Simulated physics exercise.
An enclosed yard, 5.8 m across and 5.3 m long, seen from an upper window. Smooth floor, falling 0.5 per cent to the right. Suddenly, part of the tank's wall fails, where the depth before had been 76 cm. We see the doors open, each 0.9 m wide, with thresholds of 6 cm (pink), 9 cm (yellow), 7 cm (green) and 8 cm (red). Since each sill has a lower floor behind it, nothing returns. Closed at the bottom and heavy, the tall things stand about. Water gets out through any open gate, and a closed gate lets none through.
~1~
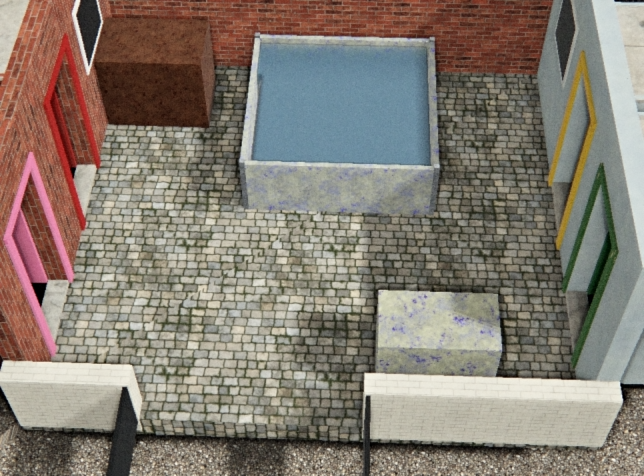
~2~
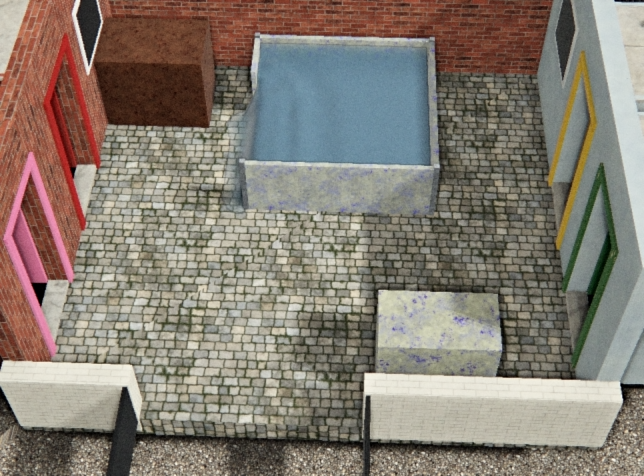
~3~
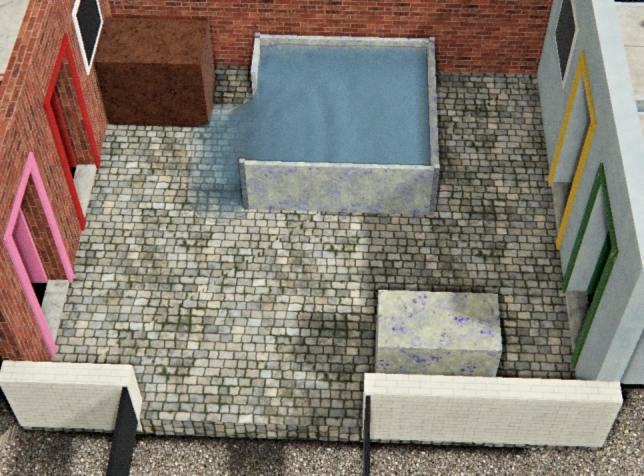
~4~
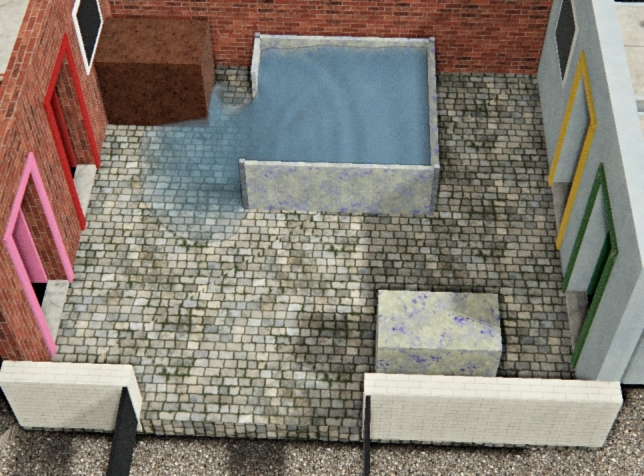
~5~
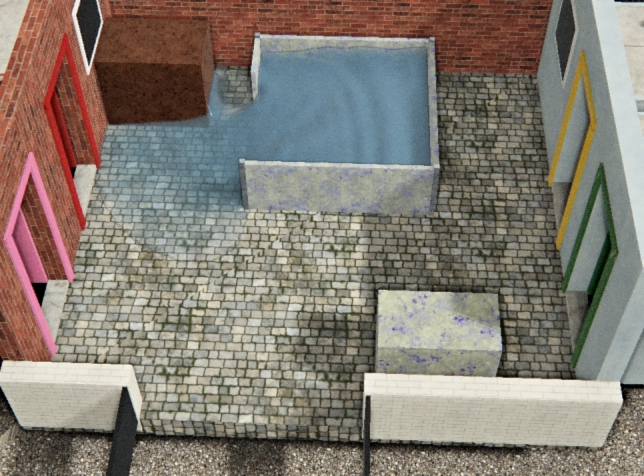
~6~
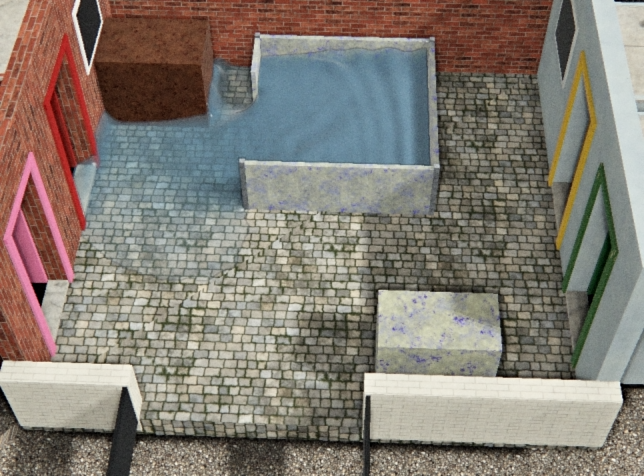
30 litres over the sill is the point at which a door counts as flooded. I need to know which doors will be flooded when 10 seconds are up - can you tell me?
The pink door overshoots the limit, the yellow door undershoots the limit, the green door undershoots the limit, the red door overshoots the limit.
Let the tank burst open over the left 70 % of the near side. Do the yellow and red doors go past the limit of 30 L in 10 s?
At the yellow door the limit is not exceeded; at the red door it is not exceeded.
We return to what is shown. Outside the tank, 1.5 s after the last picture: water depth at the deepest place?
Up to near 46 cm.
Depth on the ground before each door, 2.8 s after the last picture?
Pink 12 cm, yellow 0 cm, green 0 cm, red 26 cm.
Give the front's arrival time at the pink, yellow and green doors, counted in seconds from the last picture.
The pink door is reached at 0.5 s, yellow at 3.6 s, green at 4.5 s.
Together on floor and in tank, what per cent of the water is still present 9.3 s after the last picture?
Near 54 in a hundred is still there.
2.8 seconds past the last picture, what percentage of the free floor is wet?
Wet share: Near 50 percent.
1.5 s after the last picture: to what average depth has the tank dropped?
Around 36 cm on average.
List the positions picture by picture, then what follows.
The first picture shows still water, 76 cm deep, in the tank at (342, 103).
In the second picture, water pours out at (253, 148) and has run 0.9 m, to (244, 114); typically 9 cm deep outside, 76 cm at the tank's back.
In the third picture, the front is at (214, 110), 1.1 m from the gap at (253, 149); 1.3 m2 of floor is under water; 76 cm left at the back of the tank.
In the fourth picture, the front is at (217, 86), 1.5 m from the gap at (253, 150); 2.6 m2 of floor is under water; 76 cm left at the back of the tank.
In the fifth picture, water pours out at (253, 150) and has run 2.0 m, to (107, 133); typically 10 cm deep outside, 74 cm at the tank's back.
In the sixth picture, water pours out at (253, 150) and has run 2.3 m, to (84, 228); typically 10 cm deep outside, 65 cm at the tank's back.
Then, 0.7 s after the last picture water covers 30 % of the floor and is deepest (54 cm) near (118, 143); pink door 9 cm at the sill, 0 L in, yellow door not reached, green door not reached, red door 39 cm at the sill, 145 L in.
Then, 1.5 s after the last picture water covers 35 % of the floor and is deepest (46 cm) near (87, 216); pink door 16 cm at the sill, 17 L in, yellow door not reached, green door not reached, red door 39 cm at the sill, 372 L in.
Then, 2.8 s after the last picture water covers 50 % of the floor and is deepest (34 cm) near (44, 395); pink door 12 cm at the sill, 54 L in, yellow door not reached, green door not reached, red door 26 cm at the sill, 599 L in.
Then, 5.3 s after the last picture water covers 85 % of the floor and is deepest (20 cm) near (47, 381); pink door 15 cm at the sill, 131 L in, yellow door 5 cm at the sill, 0 L in, green door 3 cm at the sill, 0 L in, red door 16 cm at the sill, 753 L in.
Then, 9.3 s after the last picture water covers 100 % of the floor and is deepest (13 cm) near (532, 80); pink door 9 cm at the sill, 201 L in, yellow door 8 cm at the sill, 3 L in, green door 7 cm at the sill, 1 L in, red door 8 cm at the sill, 788 L in.
